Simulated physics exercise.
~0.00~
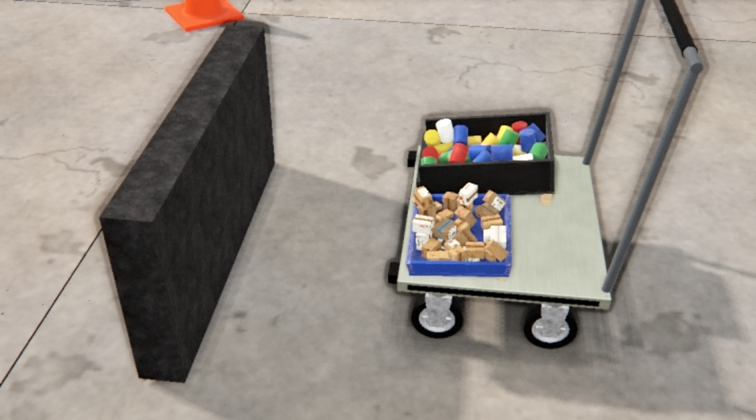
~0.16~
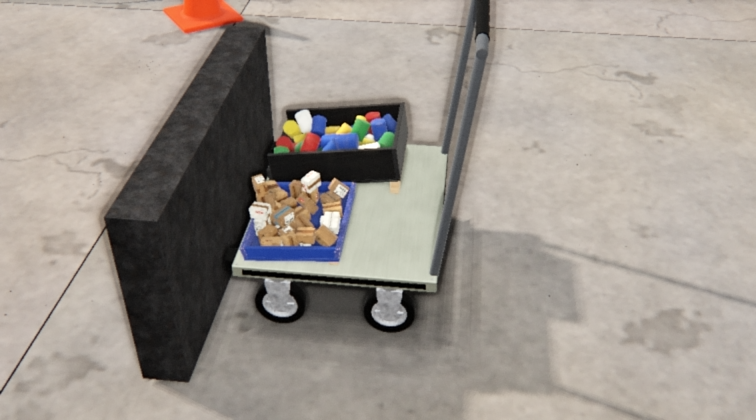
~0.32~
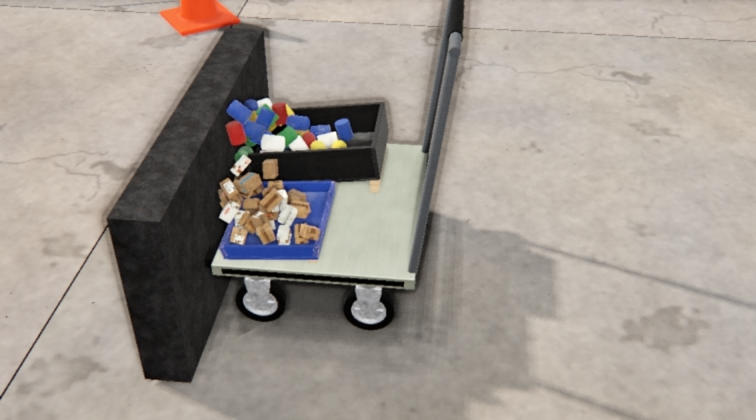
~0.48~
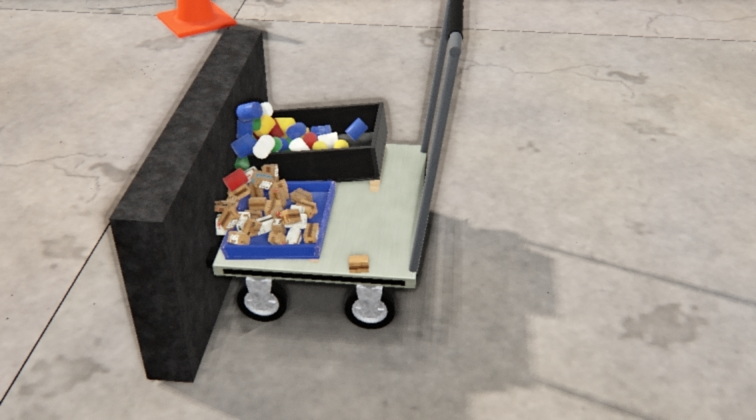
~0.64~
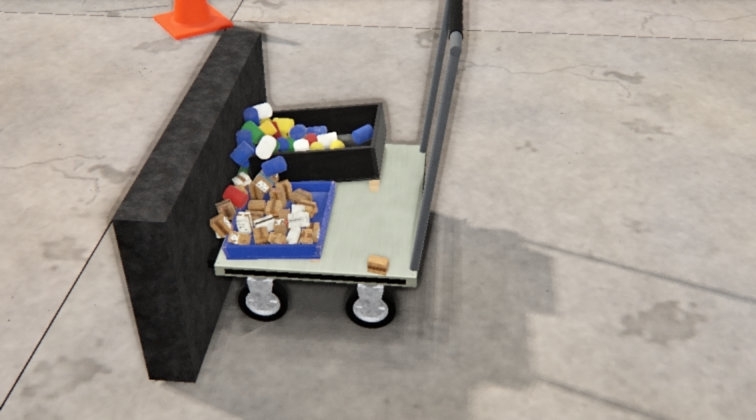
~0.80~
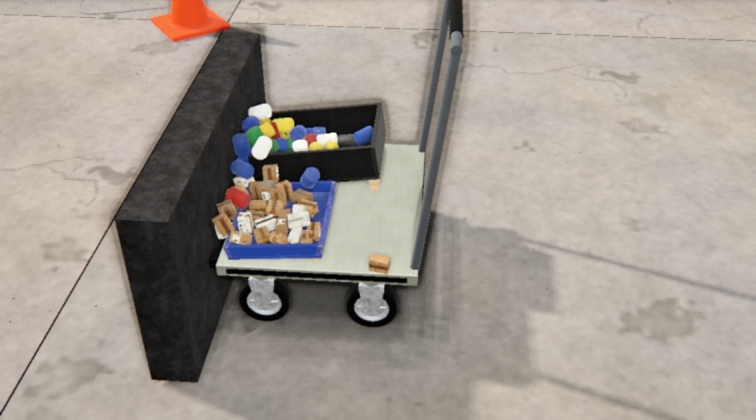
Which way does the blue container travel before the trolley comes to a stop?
The blue container travels to the left, riding on the trolley toward the dark wall.
